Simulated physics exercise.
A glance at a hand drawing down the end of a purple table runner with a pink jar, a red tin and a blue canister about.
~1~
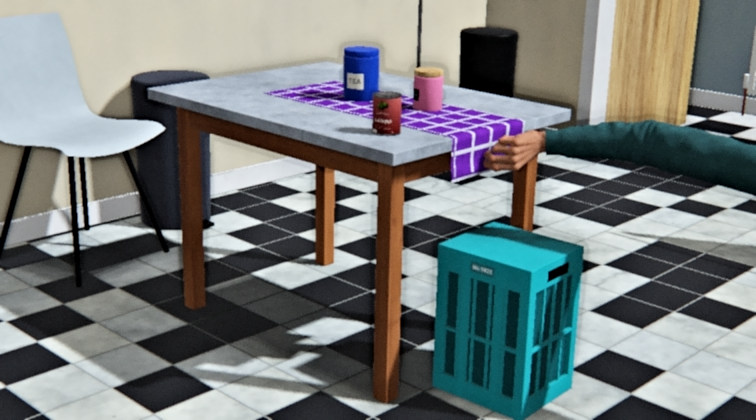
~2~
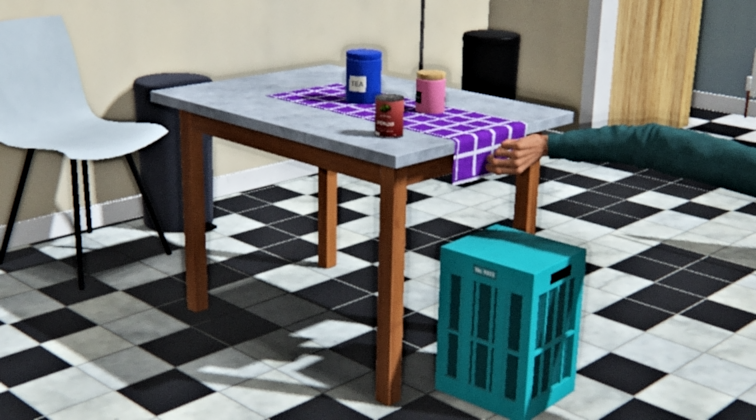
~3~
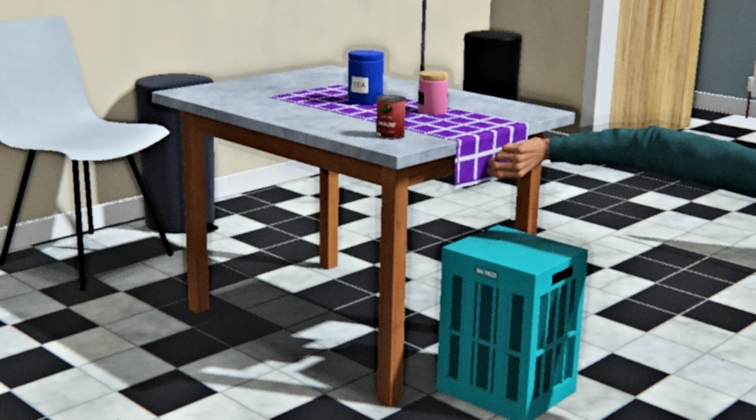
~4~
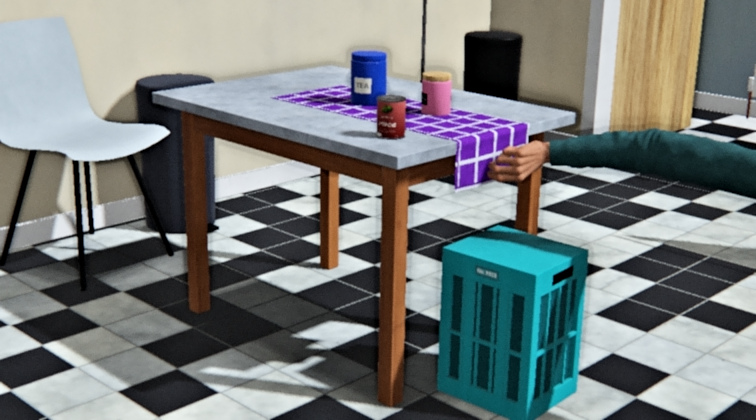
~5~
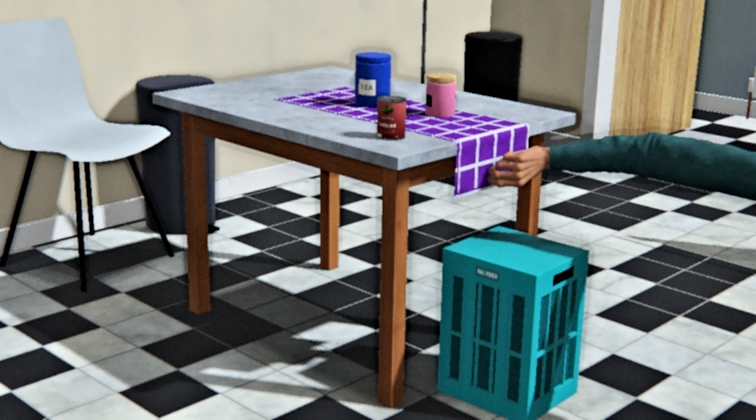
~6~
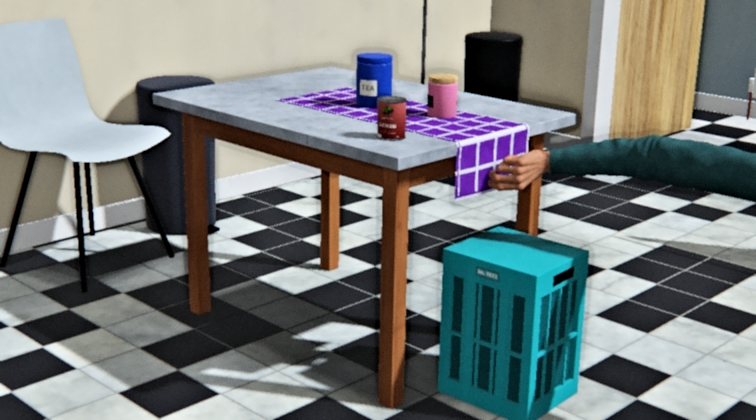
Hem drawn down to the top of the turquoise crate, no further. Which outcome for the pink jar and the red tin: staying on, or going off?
Pink jar, staying on; red tin, staying on.
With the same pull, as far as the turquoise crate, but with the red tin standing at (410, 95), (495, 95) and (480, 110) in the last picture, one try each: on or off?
Well, the first time it does not fall, the second time it does not fall, and the third time it does not stay up.
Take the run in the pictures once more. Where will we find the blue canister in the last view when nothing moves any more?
(410, 88).
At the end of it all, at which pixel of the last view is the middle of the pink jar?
It comes to rest around (482, 104).
Then, 0.28 s after the last picture, hem going down; jar moved a little; tin unmoved.
Then, 0.72 s after the last picture, hem going down; jar carried along near (472, 102); tin unmoved.
Then, 1.08 s after the last picture, hem on the crate; jar carried along near (482, 104); tin unmoved.
At rest, hem on the crate; jar carried along near (482, 104); tin unmoved. The pink jar stays on the table and the red tin remains up there.
